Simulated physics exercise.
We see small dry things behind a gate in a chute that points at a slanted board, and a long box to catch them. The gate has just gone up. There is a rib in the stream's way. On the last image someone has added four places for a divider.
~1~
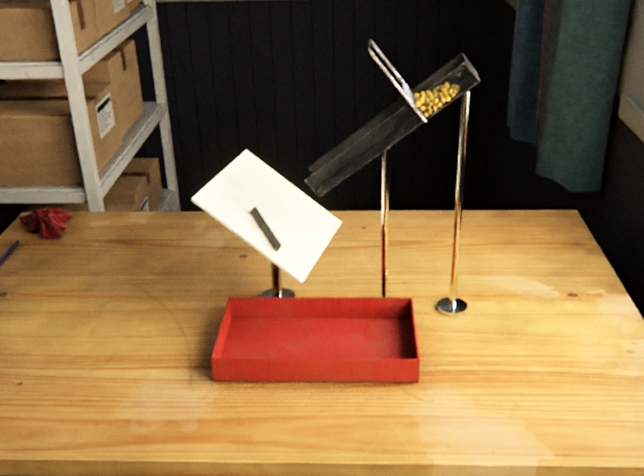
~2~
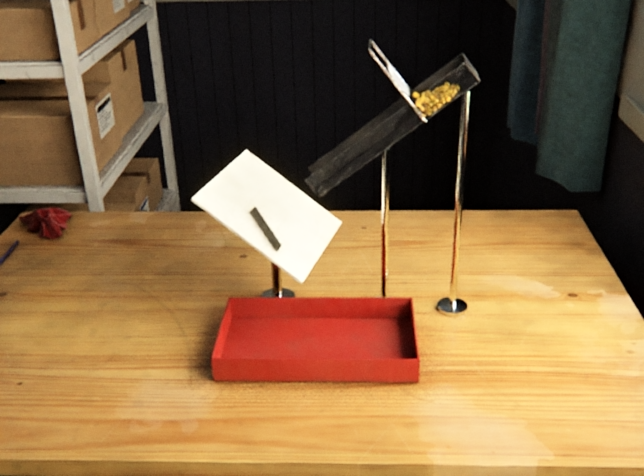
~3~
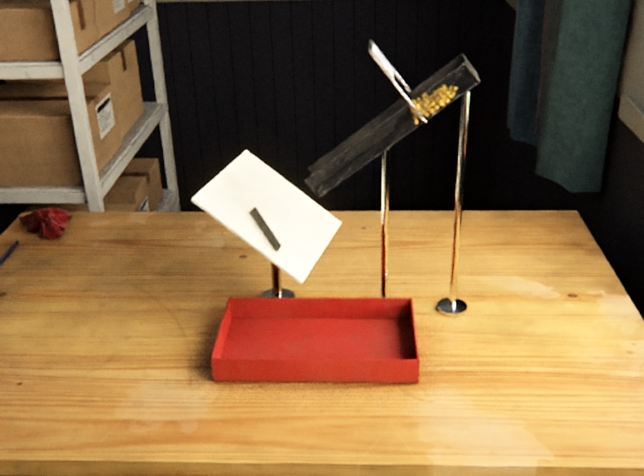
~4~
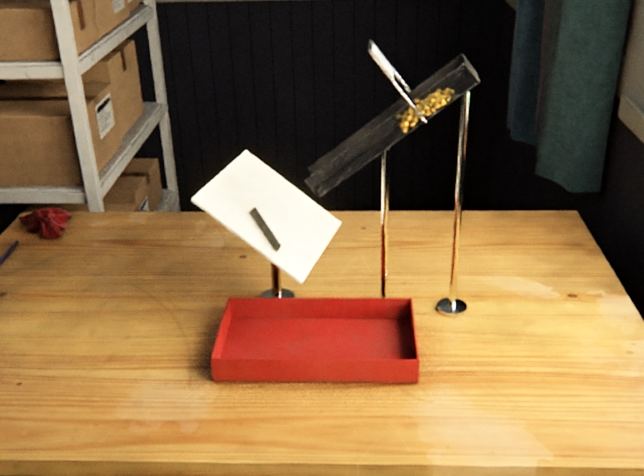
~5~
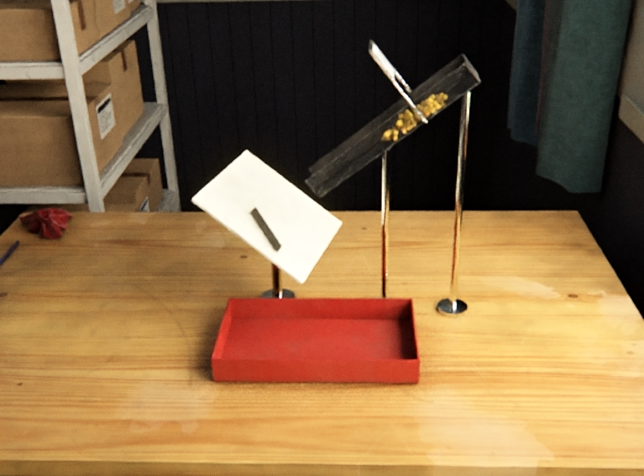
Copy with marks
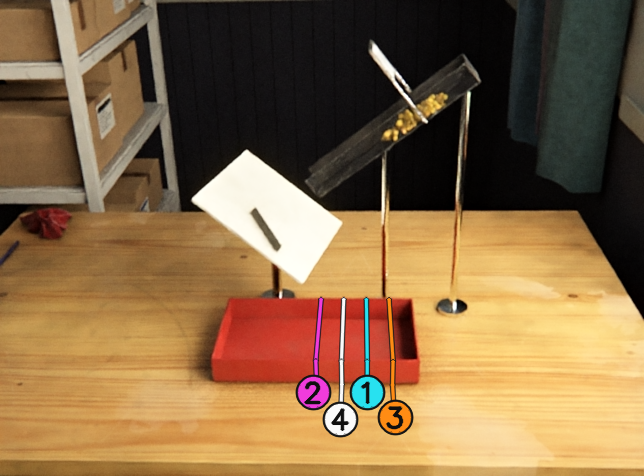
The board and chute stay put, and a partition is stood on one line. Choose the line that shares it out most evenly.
I would pick line 4.
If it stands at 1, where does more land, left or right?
Left.
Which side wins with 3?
More lands on the left.
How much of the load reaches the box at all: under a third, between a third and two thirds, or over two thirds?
Between a third and two thirds.
On the marked copy, line 1 crosses the front rim at (367, 360); line 2 crosses the front rim at (315, 360); line 3 crosses the front rim at (393, 360); line 4 crosses the front rim at (341, 360).
With 1, of what is caught, nearly all on the left of the divider, a small part on the right.
With 2, of what is caught, none on the left of the divider, all on the right.
With 3, of what is caught, nearly all on the left of the divider, a stray few on the right.
With 4, of what is caught, about a third on the left of the divider, about two thirds on the right.
